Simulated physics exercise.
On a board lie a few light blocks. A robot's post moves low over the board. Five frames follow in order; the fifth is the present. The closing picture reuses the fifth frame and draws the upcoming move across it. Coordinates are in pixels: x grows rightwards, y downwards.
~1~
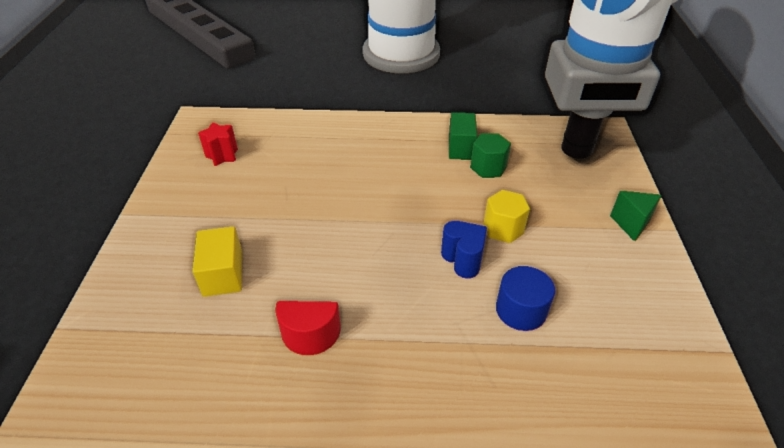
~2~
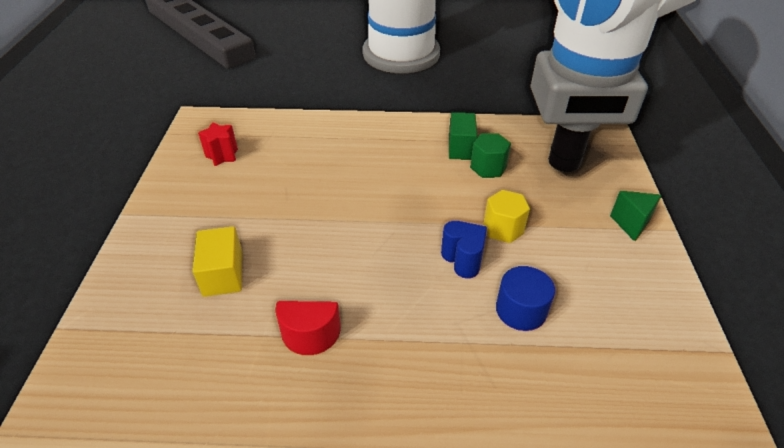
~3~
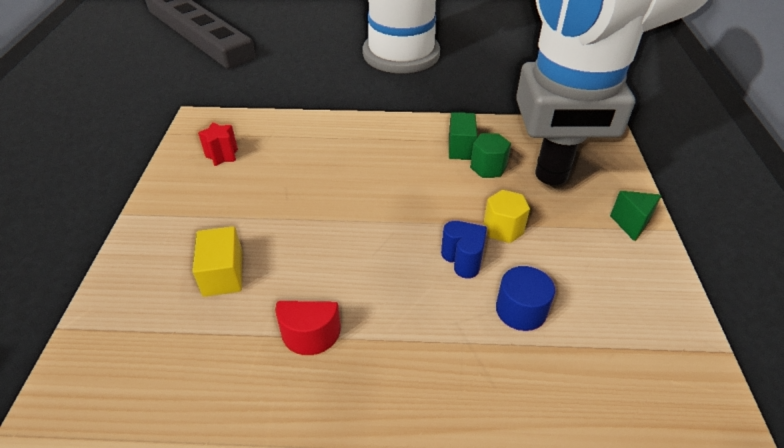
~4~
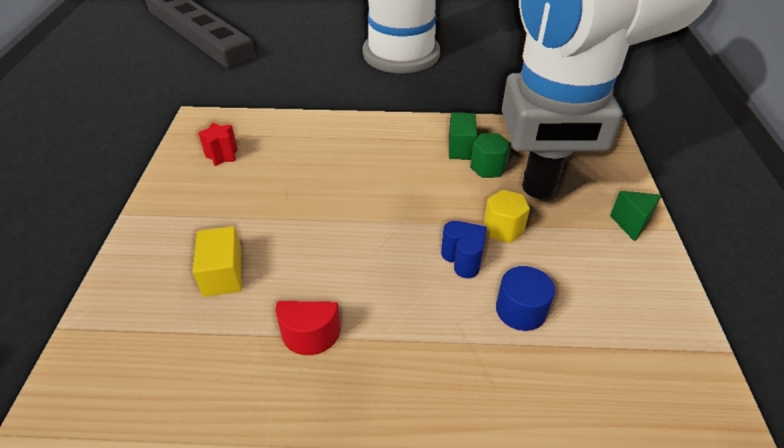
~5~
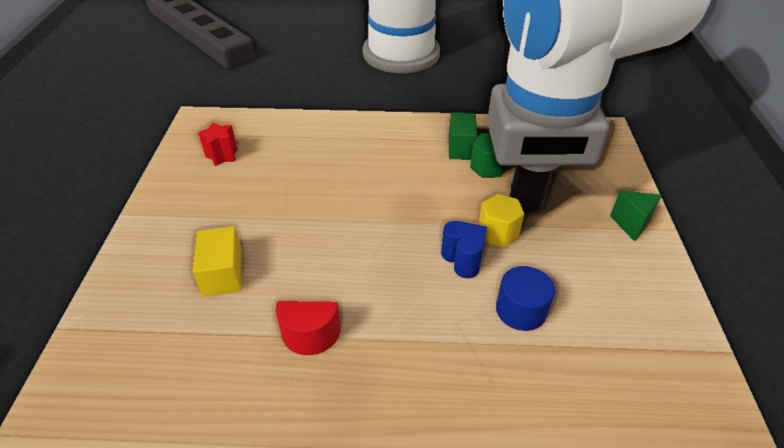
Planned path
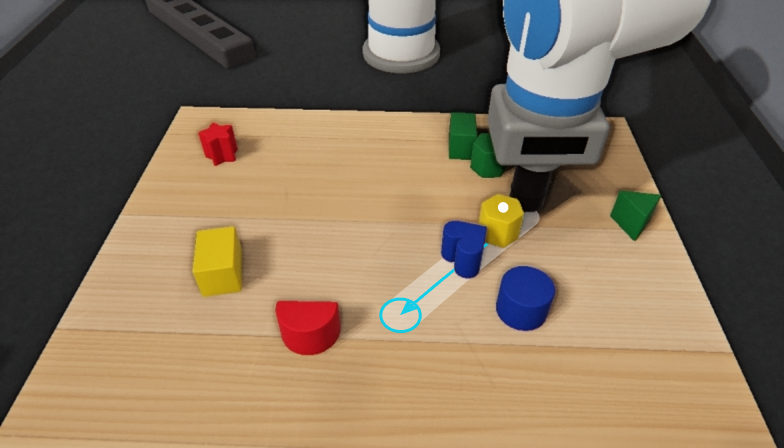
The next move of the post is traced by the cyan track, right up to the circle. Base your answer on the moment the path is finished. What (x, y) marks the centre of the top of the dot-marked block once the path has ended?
The middle of its top is at (360, 306).
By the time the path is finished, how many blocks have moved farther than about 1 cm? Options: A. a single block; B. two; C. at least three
C (at least three)
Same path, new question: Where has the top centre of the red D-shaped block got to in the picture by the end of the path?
I think it will end close to (268, 324).
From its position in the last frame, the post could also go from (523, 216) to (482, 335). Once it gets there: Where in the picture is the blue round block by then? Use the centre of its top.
Answer: (538, 320).
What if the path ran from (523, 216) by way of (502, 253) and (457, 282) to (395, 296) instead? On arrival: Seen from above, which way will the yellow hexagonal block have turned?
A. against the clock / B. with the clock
(B)
Drawn move, from (523, 216) to (401, 315); the dot is on the yellow hexagonal block.
What follows on the original path. One third of the way, post at (488, 231); blue heart at (433, 259); yellow hexagonal block at (460, 238).
Two thirds of the way, post at (447, 264); blue heart at (380, 292), turned 20° clockwise; yellow hexagonal block at (413, 270), turned 15° clockwise.
At the end, post at (401, 301); red D-shaped block at (268, 324), turned 15° clockwise; blue heart at (319, 323), turned 35° clockwise; yellow hexagonal block at (361, 306), turned 30° clockwise; blue round block still.
